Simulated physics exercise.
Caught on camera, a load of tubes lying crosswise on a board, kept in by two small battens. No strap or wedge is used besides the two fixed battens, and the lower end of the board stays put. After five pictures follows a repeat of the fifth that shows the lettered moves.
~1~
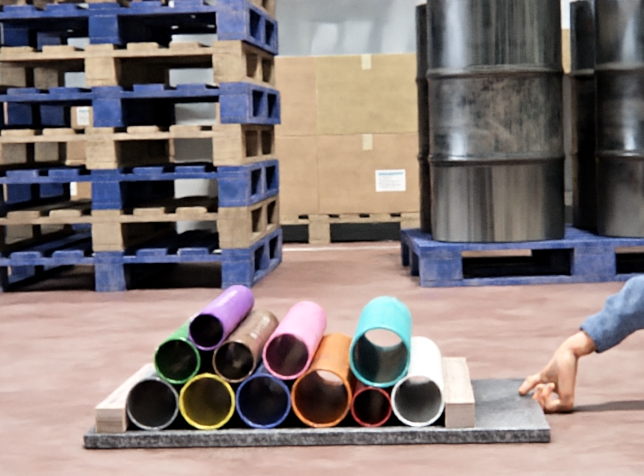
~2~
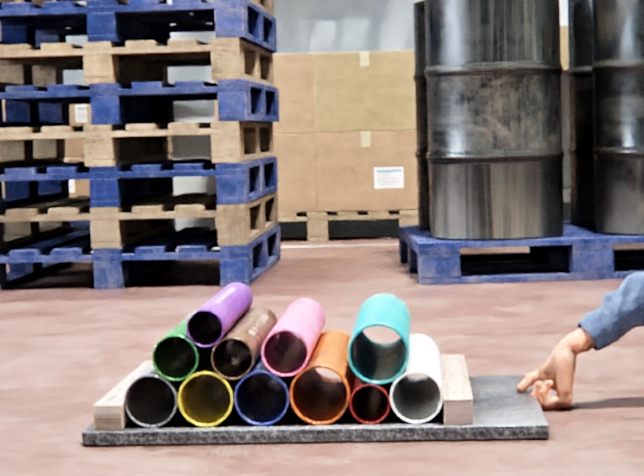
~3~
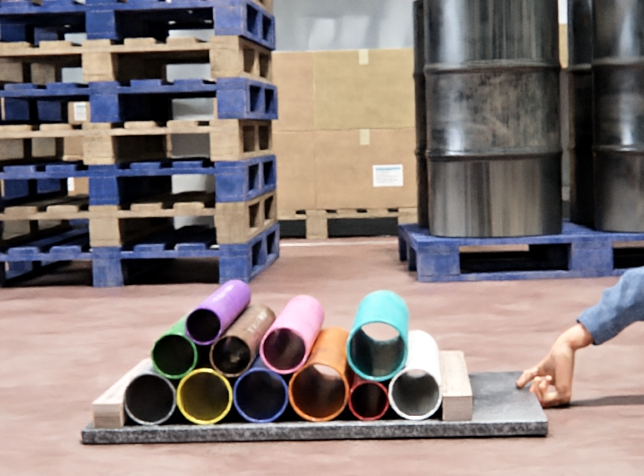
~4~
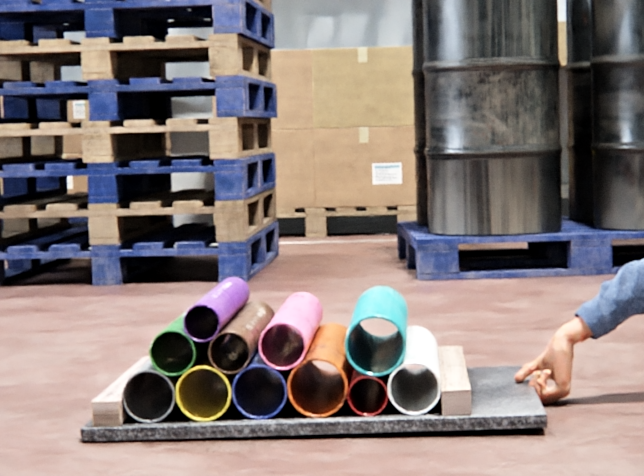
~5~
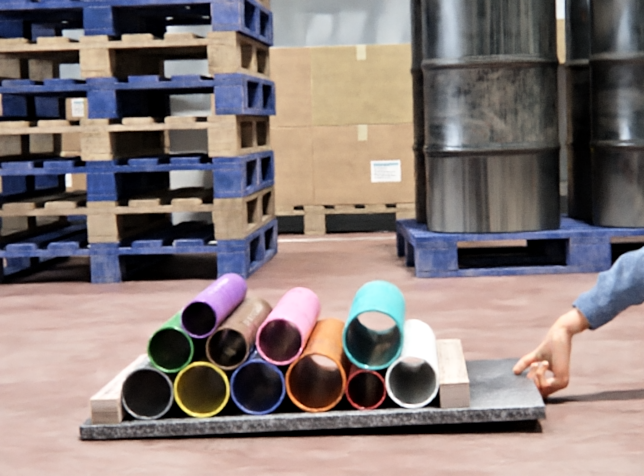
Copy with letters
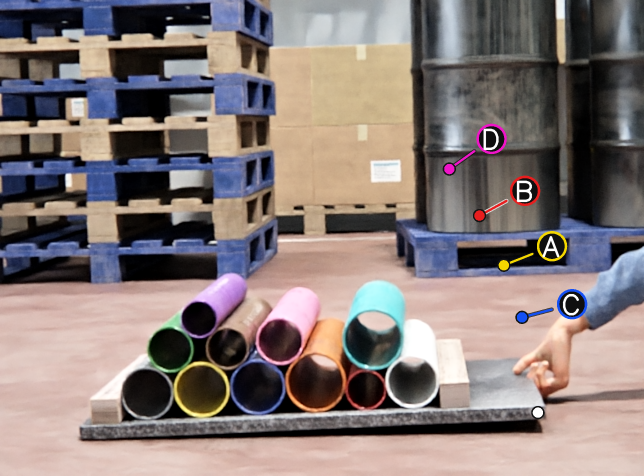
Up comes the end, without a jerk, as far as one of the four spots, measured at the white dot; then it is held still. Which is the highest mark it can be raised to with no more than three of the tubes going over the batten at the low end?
Lift it to B and no more.
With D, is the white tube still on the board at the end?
Yes, with D.
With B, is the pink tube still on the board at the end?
Yes.
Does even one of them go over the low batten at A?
At A: No.
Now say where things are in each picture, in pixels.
In the first picture, grey tube (153, 404); yellow tube (207, 402); blue tube (263, 401).
In the second picture, blue tube (262, 398); orange tube (320, 395).
In the third picture, board (322, 393); red tube (369, 401); white tube (416, 393); pink tube (284, 350).
In the fourth picture, board (320, 388); grey tube (149, 396); yellow tube (204, 394).
In the fifth picture, board (319, 384); grey tube (147, 393); yellow tube (202, 390).
On the copy, A at (504, 265); B at (480, 216); C at (522, 317); D at (449, 169); the white dot at (538, 412).
On B. First, board at 18°.
Then, board at 27°.
Finally, board at 27°, two over the low batten (green, purple).
By contrast, A none over the low batten; C none over the low batten; D four over the low batten (green, pink, brown, purple).
